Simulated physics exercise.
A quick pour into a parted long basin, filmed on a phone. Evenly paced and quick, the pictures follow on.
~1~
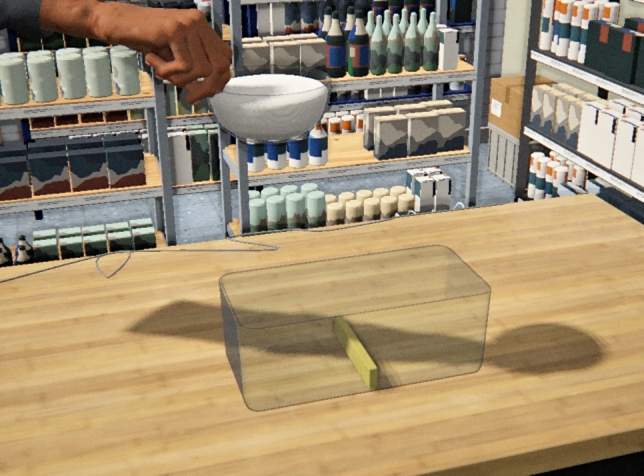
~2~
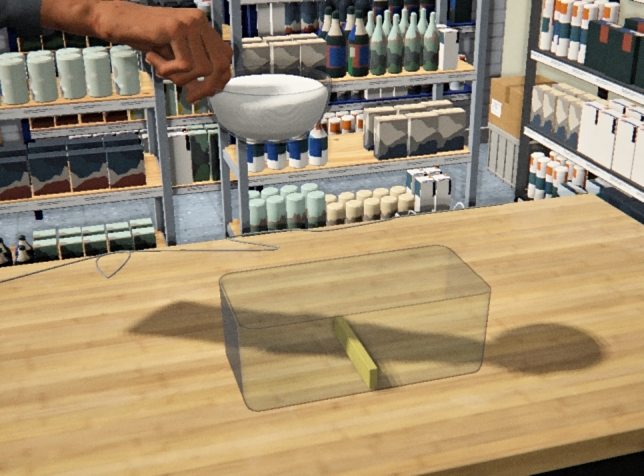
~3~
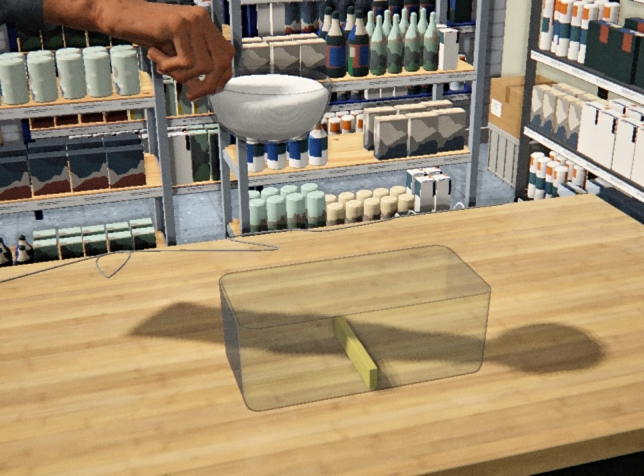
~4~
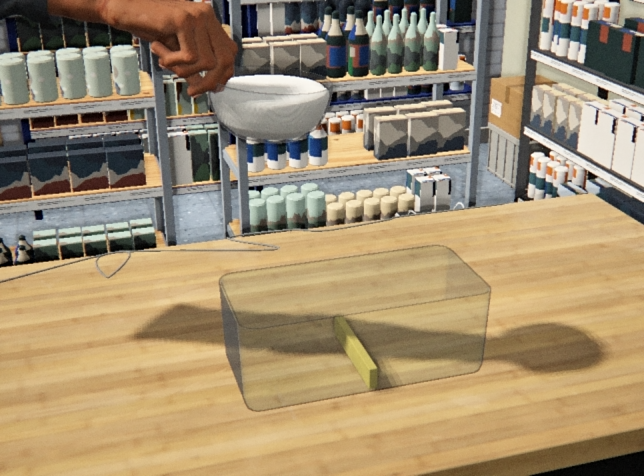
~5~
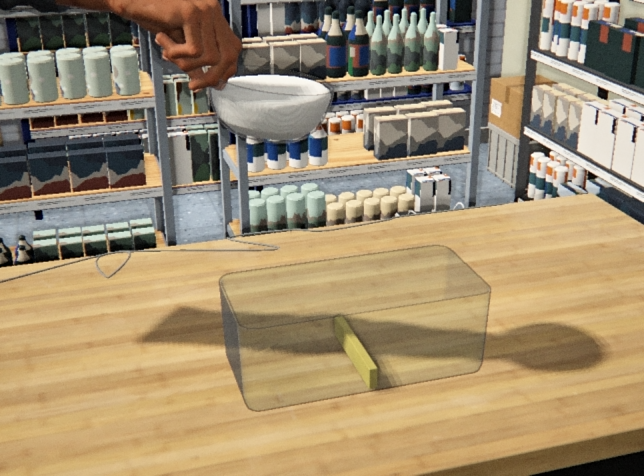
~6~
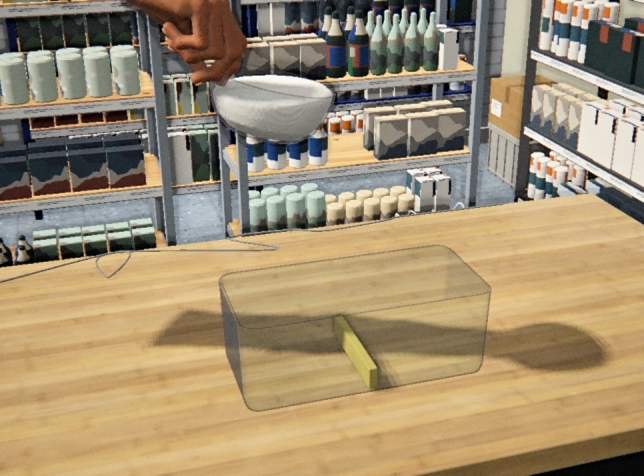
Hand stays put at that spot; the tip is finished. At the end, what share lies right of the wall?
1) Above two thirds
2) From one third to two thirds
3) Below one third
1.
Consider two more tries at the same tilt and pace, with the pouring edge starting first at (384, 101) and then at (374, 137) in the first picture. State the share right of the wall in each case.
Estimate, in order: 80 and 85 per cent.
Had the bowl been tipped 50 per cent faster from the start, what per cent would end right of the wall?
It comes to 70 per cent or so.
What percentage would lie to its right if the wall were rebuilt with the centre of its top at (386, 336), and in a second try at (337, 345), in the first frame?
Try one about 50 %, try two about 80 %.
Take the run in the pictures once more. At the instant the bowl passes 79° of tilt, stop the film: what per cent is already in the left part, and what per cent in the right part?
So the left part has 0 percent, while the right part has 15.
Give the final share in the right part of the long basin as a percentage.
That works out near 75 in every hundred.
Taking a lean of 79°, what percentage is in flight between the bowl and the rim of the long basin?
Around 60 %.
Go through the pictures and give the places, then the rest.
Tilt 0°; pouring edge (327, 77); surface from (209, 92) to (324, 83); the long basin's rim runs from (229, 303) to (469, 268); the wall's top is at (355, 342), in the first frame.
Tilt 1°; pouring edge (328, 77); surface from (209, 92) to (324, 84), in the second frame.
Tilt 2°; pouring edge (328, 79); surface from (210, 92) to (324, 84), in the third frame.
Tilt 5°; pouring edge (329, 82); surface from (210, 91) to (325, 85), in the fourth frame.
Tilt 9°; pouring edge (330, 86); surface from (212, 91) to (326, 86), in the fifth frame.
Tilt 14°; pouring edge (331, 92); surface from (214, 91) to (329, 86), in the sixth frame.
A moment on, the bowl is tipped on its side and 26 per cent is still to pour, 1 is left of the wall and 15 right of it.
Next, the bowl is tipped right over and 0 per cent is still to pour, 17 is left of the wall and 75 right of it.
Then the bowl is tipped right over and 0 per cent is still to pour, 23 is left of the wall and 75 right of it.
Later the bowl is tipped right over and 0 per cent is still to pour, 23 is left of the wall and 75 right of it.
Finally, 23 per cent lies left of the wall, 75 right of it and 2 outside.
